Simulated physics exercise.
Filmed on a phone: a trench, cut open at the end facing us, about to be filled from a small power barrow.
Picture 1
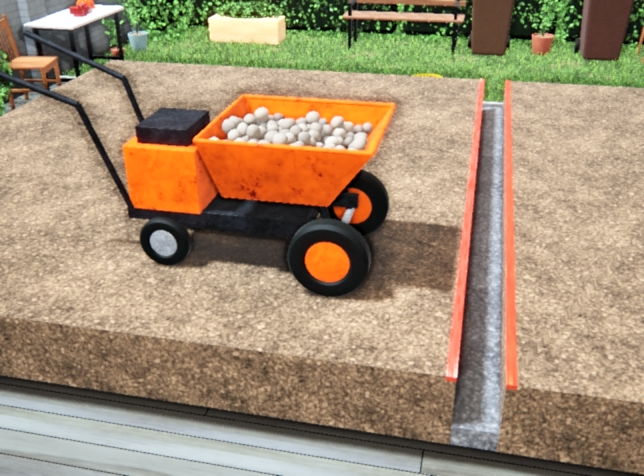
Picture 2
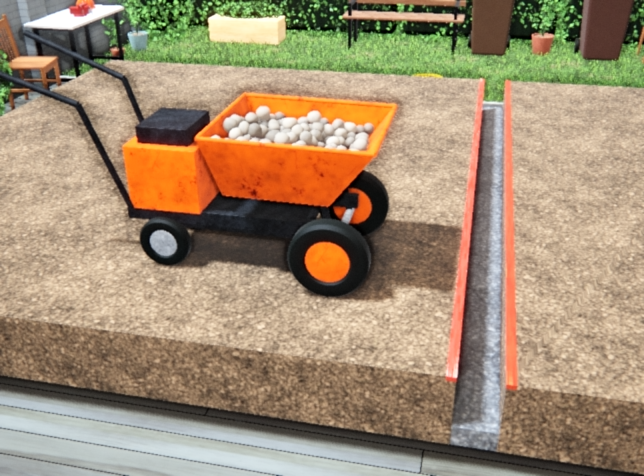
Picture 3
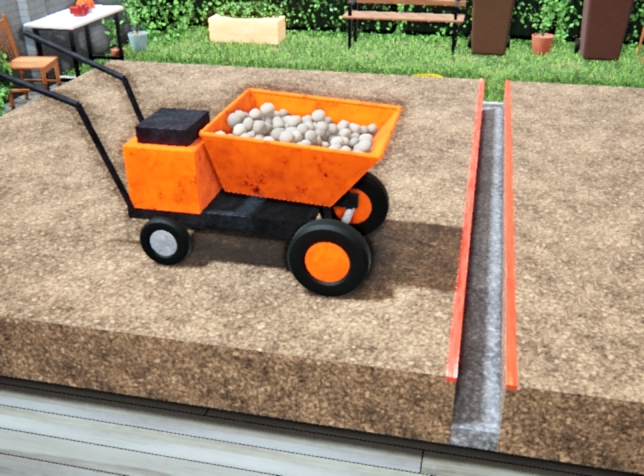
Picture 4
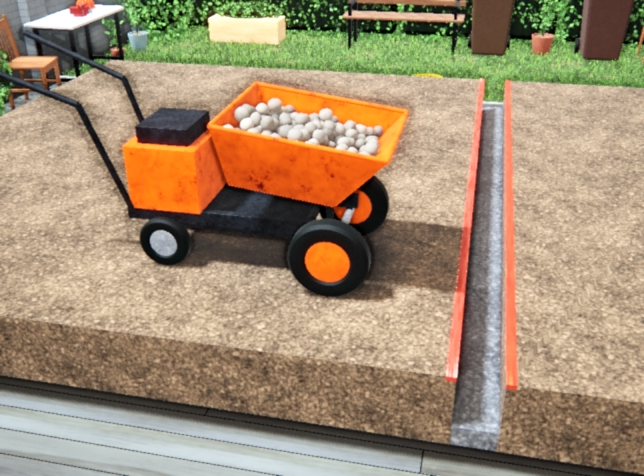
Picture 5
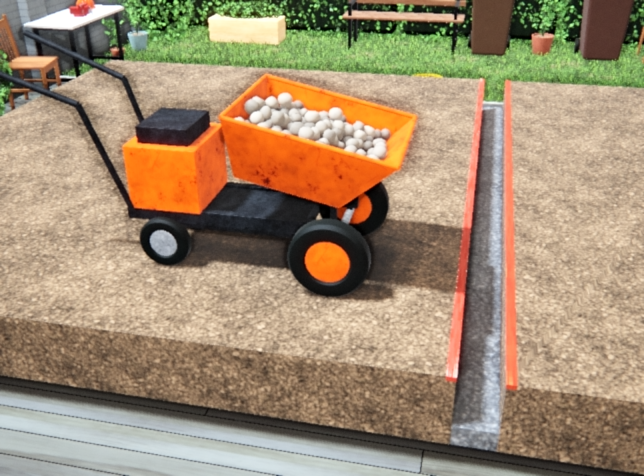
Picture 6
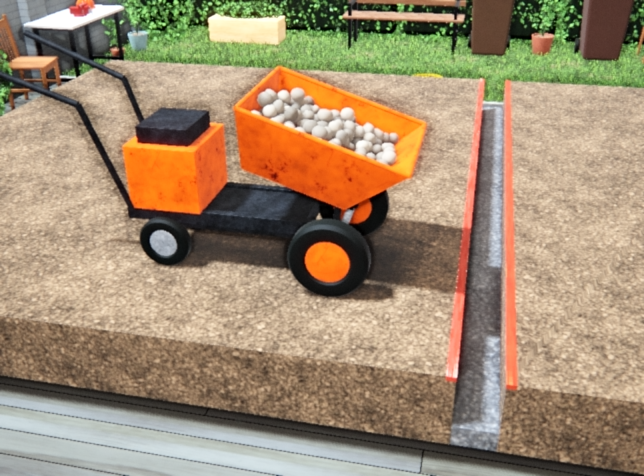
The orange skip of a small power barrow, loaded with pale rounded pebbles, starts out level beside a narrow, red-edged trench. It tips barely at first, then steadily further, its back rising and its front lip dipping toward the right, while the wheels stay still and the pebbles remain heaped inside.
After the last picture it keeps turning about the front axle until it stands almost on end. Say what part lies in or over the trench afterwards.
The trench takes the larger part.
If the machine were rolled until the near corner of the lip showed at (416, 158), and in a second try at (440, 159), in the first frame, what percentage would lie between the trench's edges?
First some 20, then 0 per cent.
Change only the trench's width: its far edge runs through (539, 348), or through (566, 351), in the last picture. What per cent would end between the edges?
About 100 and 100 per cent.
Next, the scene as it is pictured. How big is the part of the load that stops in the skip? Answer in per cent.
About 0 per cent.
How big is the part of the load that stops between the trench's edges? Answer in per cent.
Some 75 per cent.
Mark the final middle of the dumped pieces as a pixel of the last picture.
Near (488, 295).
Just after the last frame, skip tipped steeply; every one in the skip.
A moment on, skip tipped steeply; the larger part in the skip; just a few short of the trench; about a tenth in or heaped over the trench; just a few beyond it; just a few falling.
Further on, skip tipped right over; about a tenth in the skip; just a few short of the trench; roughly two thirds in or heaped over the trench; roughly a quarter beyond it.
When it is over, skip tipped right over; just a few short of the trench; the larger part in or heaped over the trench; roughly a quarter beyond it.
